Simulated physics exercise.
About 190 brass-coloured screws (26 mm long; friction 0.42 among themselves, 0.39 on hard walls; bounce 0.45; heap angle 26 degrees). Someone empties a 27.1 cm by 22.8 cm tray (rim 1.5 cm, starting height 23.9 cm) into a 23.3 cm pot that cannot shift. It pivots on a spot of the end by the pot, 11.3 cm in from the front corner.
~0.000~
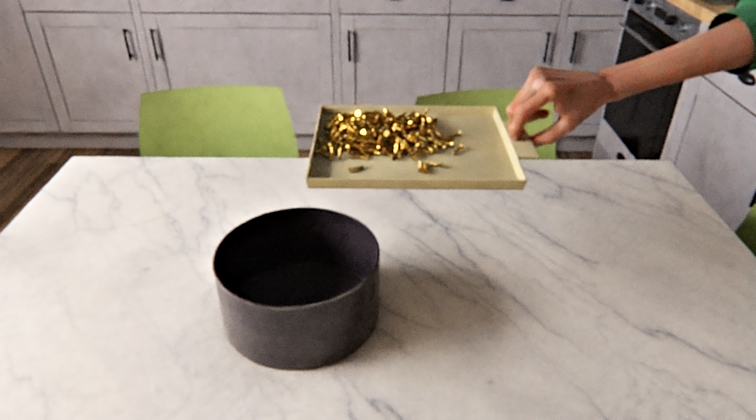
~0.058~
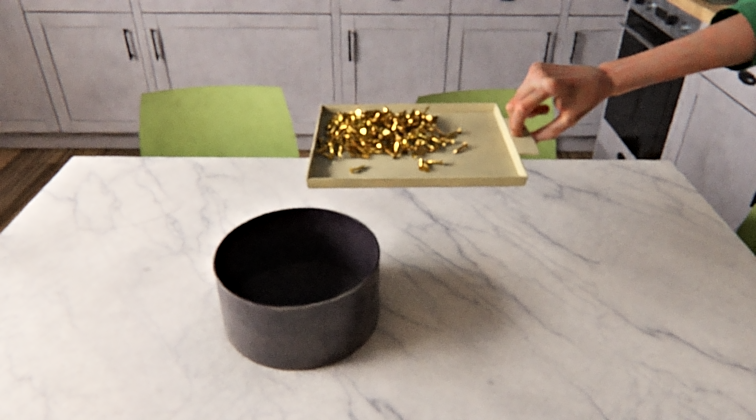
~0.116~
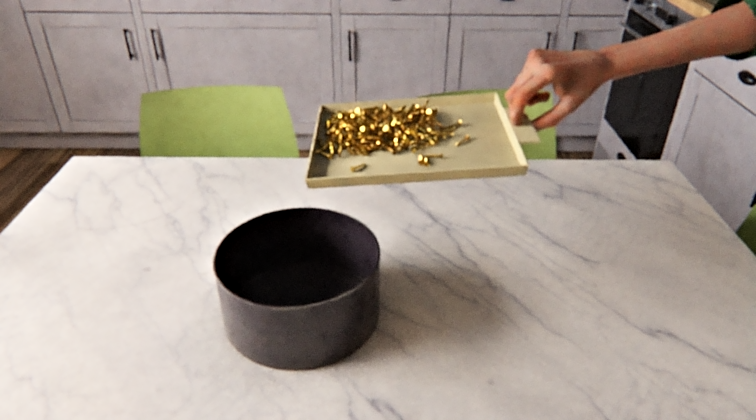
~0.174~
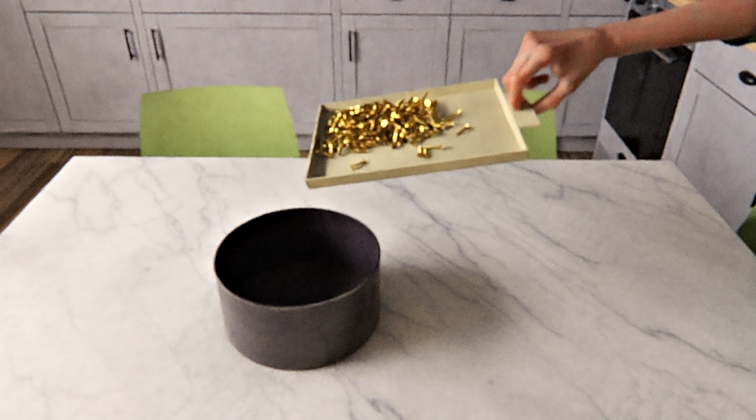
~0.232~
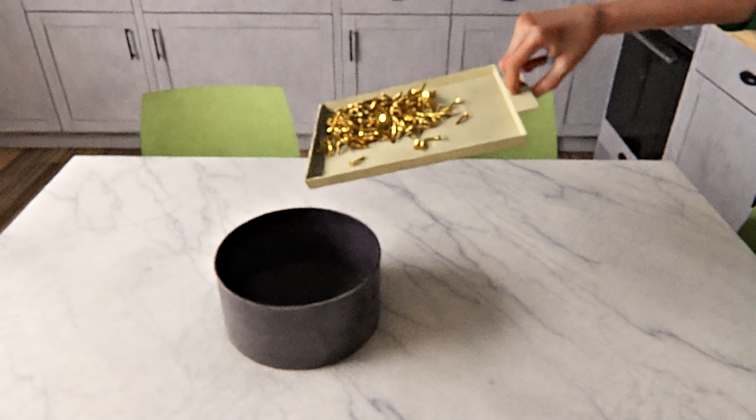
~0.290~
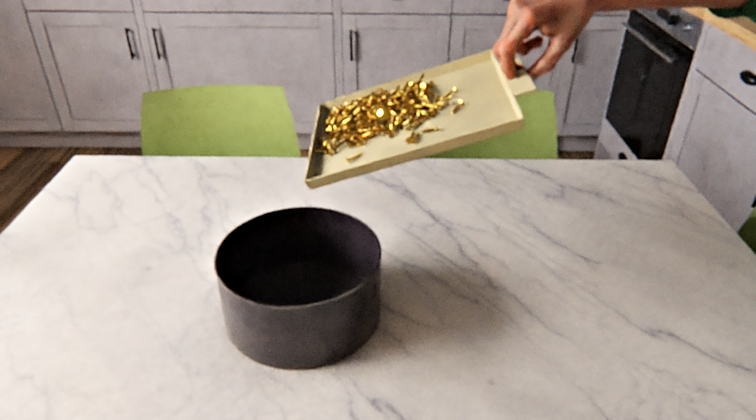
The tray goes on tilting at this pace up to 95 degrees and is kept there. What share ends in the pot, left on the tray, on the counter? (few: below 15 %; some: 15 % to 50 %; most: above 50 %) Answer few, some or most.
In the pot: Most; left on the tray: Few; on the counter: Some.
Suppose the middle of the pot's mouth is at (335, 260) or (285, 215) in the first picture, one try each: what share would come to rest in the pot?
Some 35 and 95 per cent.
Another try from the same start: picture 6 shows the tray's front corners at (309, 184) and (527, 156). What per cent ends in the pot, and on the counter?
Pot 100, counter 0.
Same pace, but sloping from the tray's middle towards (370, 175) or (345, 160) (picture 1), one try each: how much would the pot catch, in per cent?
About 100 and 100 per cent.
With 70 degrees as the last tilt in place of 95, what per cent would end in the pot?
In that case some 45 per cent.
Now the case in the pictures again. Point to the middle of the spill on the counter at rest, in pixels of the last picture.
Around (280, 245).
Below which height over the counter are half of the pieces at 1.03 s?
Roughly 24 cm.
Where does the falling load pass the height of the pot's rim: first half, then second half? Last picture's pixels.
At about (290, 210), then at (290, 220).
Then, at 0.73 s, tilt 55 degrees; the tray holds 100 %, the pot 0 %.
Then, at 1.03 s, tilt 80 degrees; the tray holds 50 %, the pot 20 %.
After 1.42 s, tilt 95 degrees; the tray holds 0 %, the pot 60 %.
By 2.2 s all is still; pot 65 %, tray 0 %, counter 35 %.
